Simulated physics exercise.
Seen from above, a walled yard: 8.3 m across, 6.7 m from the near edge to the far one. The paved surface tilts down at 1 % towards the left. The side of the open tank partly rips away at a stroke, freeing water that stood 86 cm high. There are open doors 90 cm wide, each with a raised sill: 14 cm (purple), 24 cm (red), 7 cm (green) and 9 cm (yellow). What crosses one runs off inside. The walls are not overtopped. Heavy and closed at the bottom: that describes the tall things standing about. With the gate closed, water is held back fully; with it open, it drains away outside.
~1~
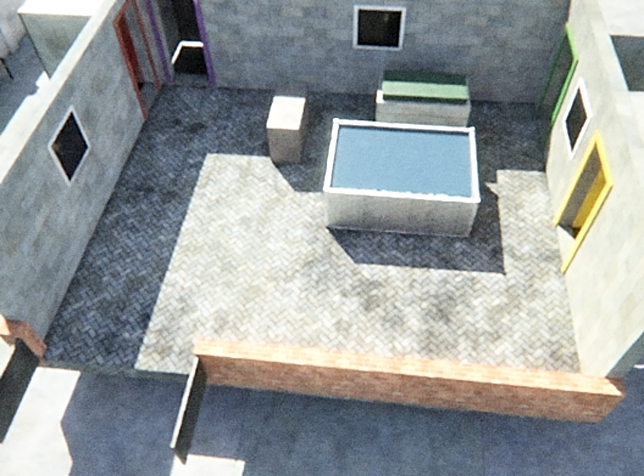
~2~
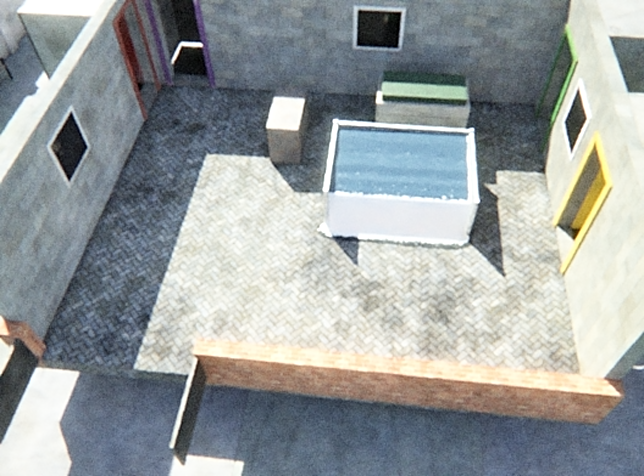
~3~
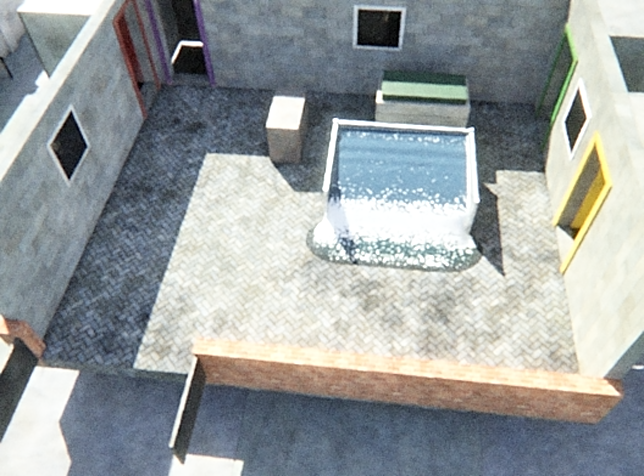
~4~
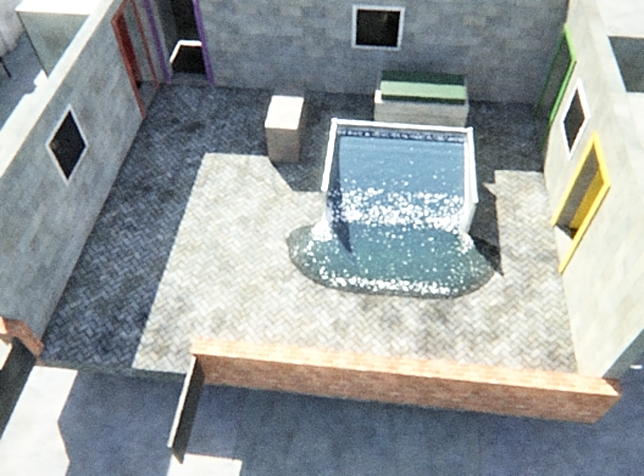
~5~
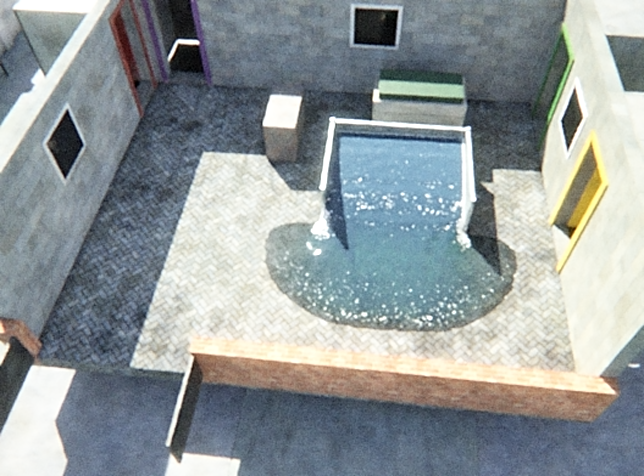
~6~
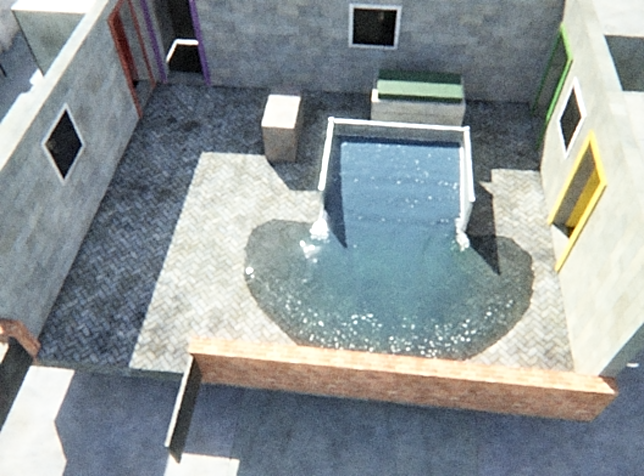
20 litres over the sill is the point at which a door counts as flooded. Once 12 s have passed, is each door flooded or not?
At the purple door the amount will stay short of the limit; at the red door the amount will stay short of the limit; at the green door the amount will climb above the limit; at the yellow door the amount will stay short of the limit.
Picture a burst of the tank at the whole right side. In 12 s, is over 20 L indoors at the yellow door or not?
So, yellow door: Out of bounds.
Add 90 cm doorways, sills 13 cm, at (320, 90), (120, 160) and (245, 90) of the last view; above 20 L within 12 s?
The first one doesn't reach it, the second one doesn't reach it, and the third one doesn't reach it.
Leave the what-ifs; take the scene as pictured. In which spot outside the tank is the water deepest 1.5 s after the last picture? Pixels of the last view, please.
You'll find it around (563, 394).
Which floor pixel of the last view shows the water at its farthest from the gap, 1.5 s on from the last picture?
About pixel (80, 348).
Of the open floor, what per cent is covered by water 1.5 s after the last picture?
Covered: Roughly 35 %.
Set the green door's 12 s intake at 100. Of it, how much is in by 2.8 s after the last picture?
About 0 per cent.
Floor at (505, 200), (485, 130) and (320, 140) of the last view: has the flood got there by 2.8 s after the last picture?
First spot submerged, second not yet wet, third not yet wet.
Then, 0.7 s after the last picture water covers 30 % of the floor and is deepest (53 cm) near (379, 365); purple door not reached, red door not reached, green door not reached, yellow door 2 cm at the sill, 0 L in.
Then, 1.5 s after the last picture water covers 35 % of the floor and is deepest (52 cm) near (563, 394); purple door not reached, red door not reached, green door not reached, yellow door 1 cm at the sill, 0 L in.
Then, 2.8 s after the last picture water covers 50 % of the floor and is deepest (26 cm) near (550, 392); purple door not reached, red door not reached, green door not reached, yellow door 10 cm at the sill, 0 L in.
Then, 6.3 s after the last picture water covers 90 % of the floor and is deepest (16 cm) near (461, 127); purple door 14 cm at the sill, 0 L in, red door 8 cm at the sill, 0 L in, green door 14 cm at the sill, 18 L in, yellow door 5 cm at the sill, 1 L in.
Then, 11.3 s after the last picture water covers 95 % of the floor and is deepest (13 cm) near (164, 83); purple door 11 cm at the sill, 0 L in, red door 12 cm at the sill, 0 L in, green door 4 cm at the sill, 41 L in, yellow door 4 cm at the sill, 1 L in.
